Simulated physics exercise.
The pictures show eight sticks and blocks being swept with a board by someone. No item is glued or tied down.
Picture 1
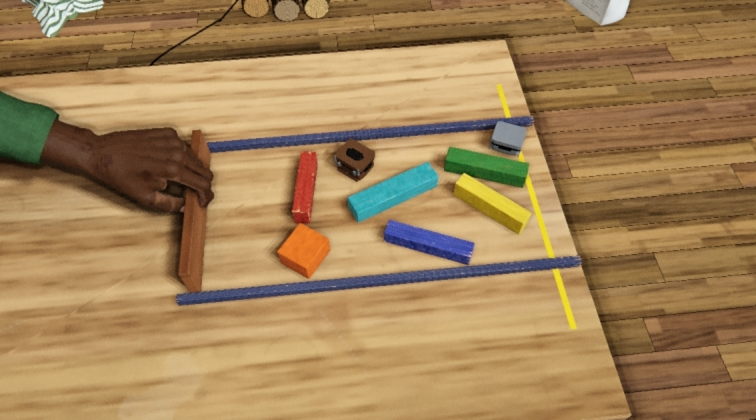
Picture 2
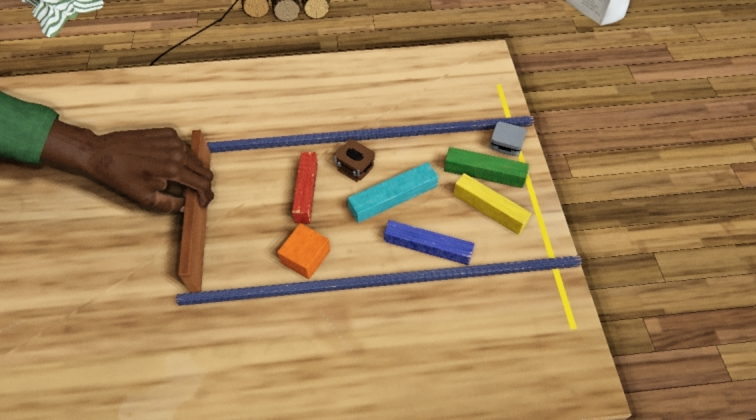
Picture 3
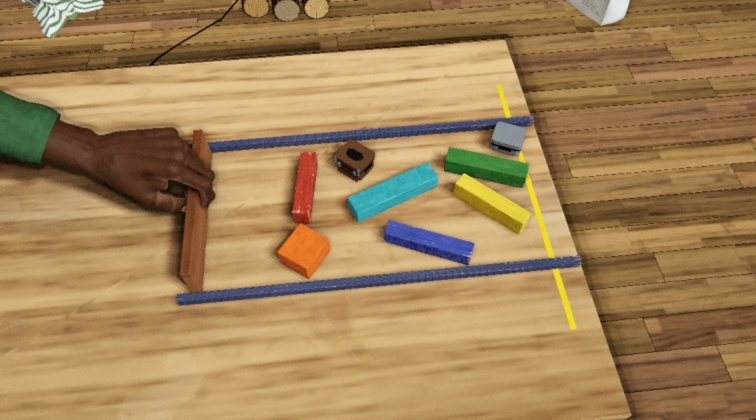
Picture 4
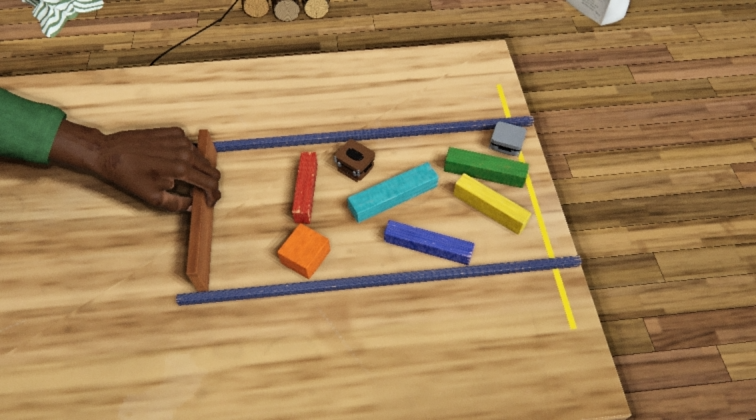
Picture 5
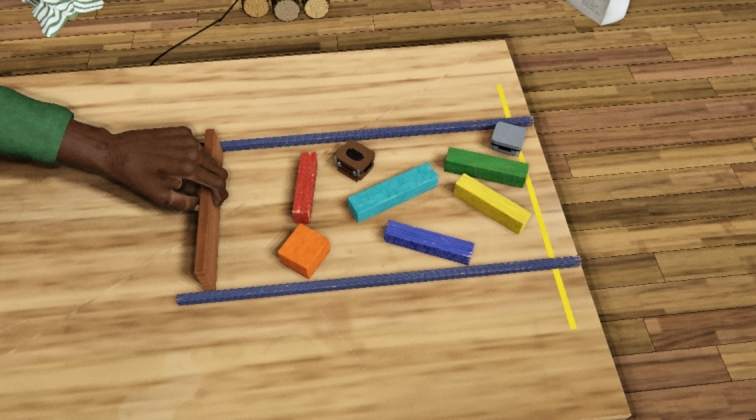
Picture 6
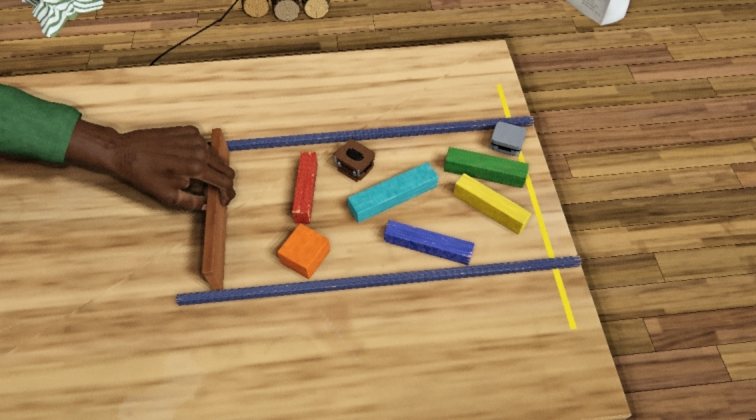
On a pale wooden table above a plank floor, seen from above at a slight angle by a still camera, a dark-skinned hand in a green sleeve grips a brown board at left. Between two blue rails lie red, orange, brown, turquoise, blue, green, yellow and grey pieces, with yellow tape at right. The board rests, then the hand slides it slightly rightward, touching none of the motionless pieces.
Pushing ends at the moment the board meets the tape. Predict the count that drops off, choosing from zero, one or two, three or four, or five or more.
It sends over the edge more than four pieces.
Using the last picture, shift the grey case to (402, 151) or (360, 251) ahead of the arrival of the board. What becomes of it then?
So in the first try it ends up below, and in the second it ends up below.
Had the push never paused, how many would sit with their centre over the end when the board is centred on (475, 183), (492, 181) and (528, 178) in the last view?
It comes out as 2, then 3, then 6.
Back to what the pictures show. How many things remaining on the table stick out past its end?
Answer: 1.
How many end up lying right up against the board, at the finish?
The number is 2.
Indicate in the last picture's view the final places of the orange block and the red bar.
Final positions: Near (565, 226); near (535, 166).
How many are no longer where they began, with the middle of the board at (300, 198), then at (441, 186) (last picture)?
At the first point the count is 2, at the second it's 8.
Soon after, none off yet; grey case at rest near (508, 140); green bar moving near (490, 165); yellow bar at rest near (491, 204).
At rest, the number that fall off is five or more; fallen, brown case, turquoise bar, blue bar, yellow bar, green bar and grey case.
